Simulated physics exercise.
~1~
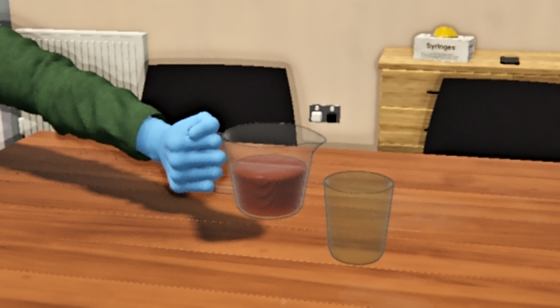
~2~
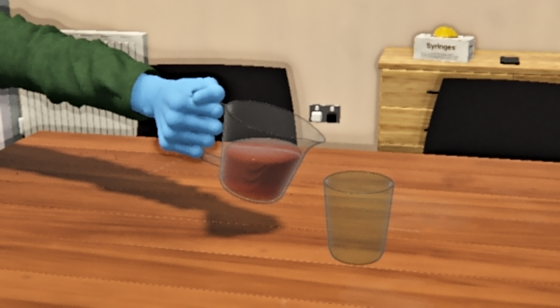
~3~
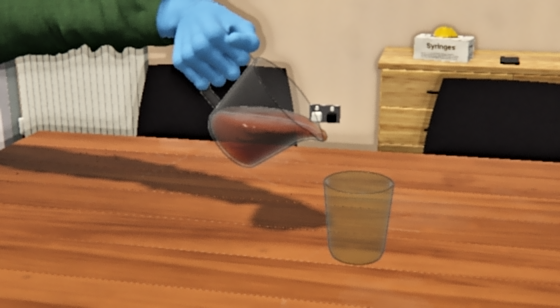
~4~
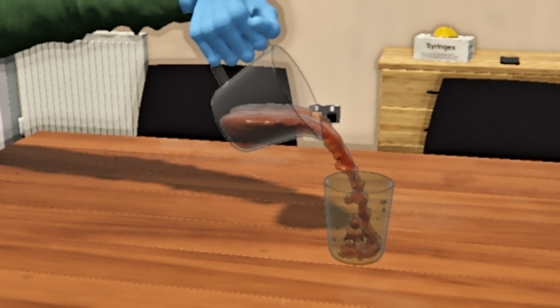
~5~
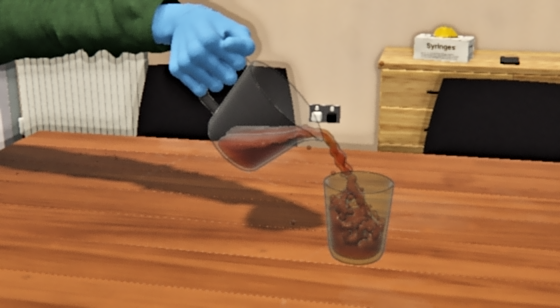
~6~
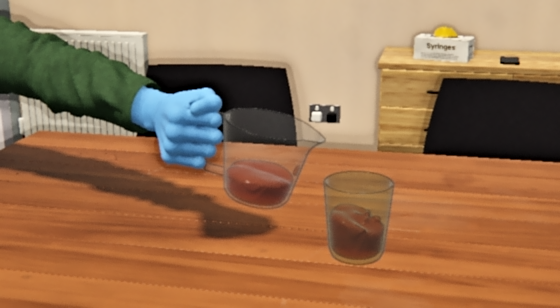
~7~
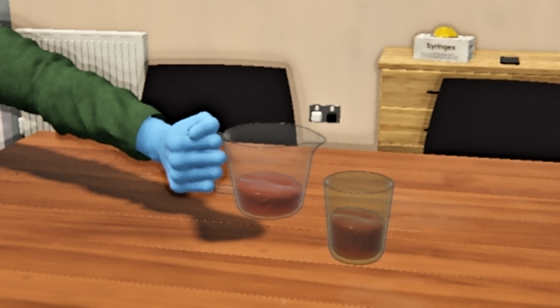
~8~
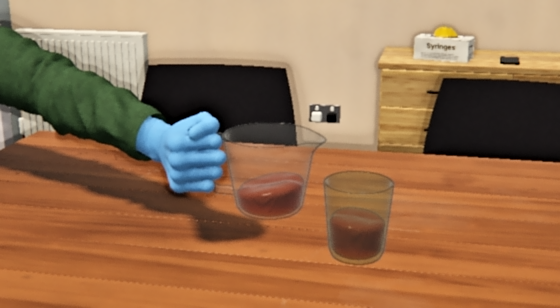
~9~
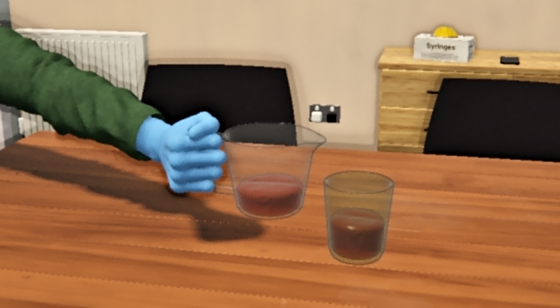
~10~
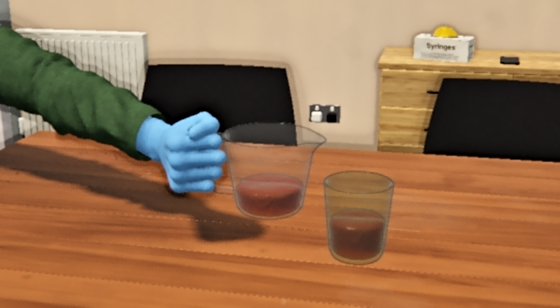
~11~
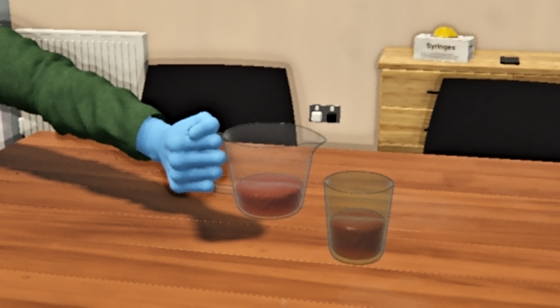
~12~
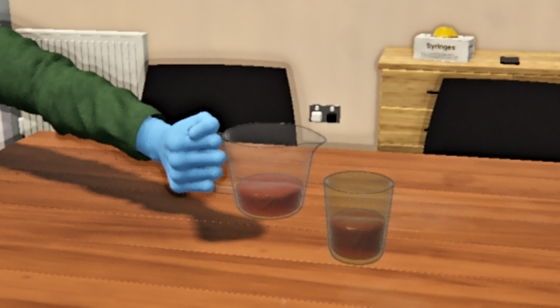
A gloved hand tips a jug, pours reddish liquid into a glass, then levels it.
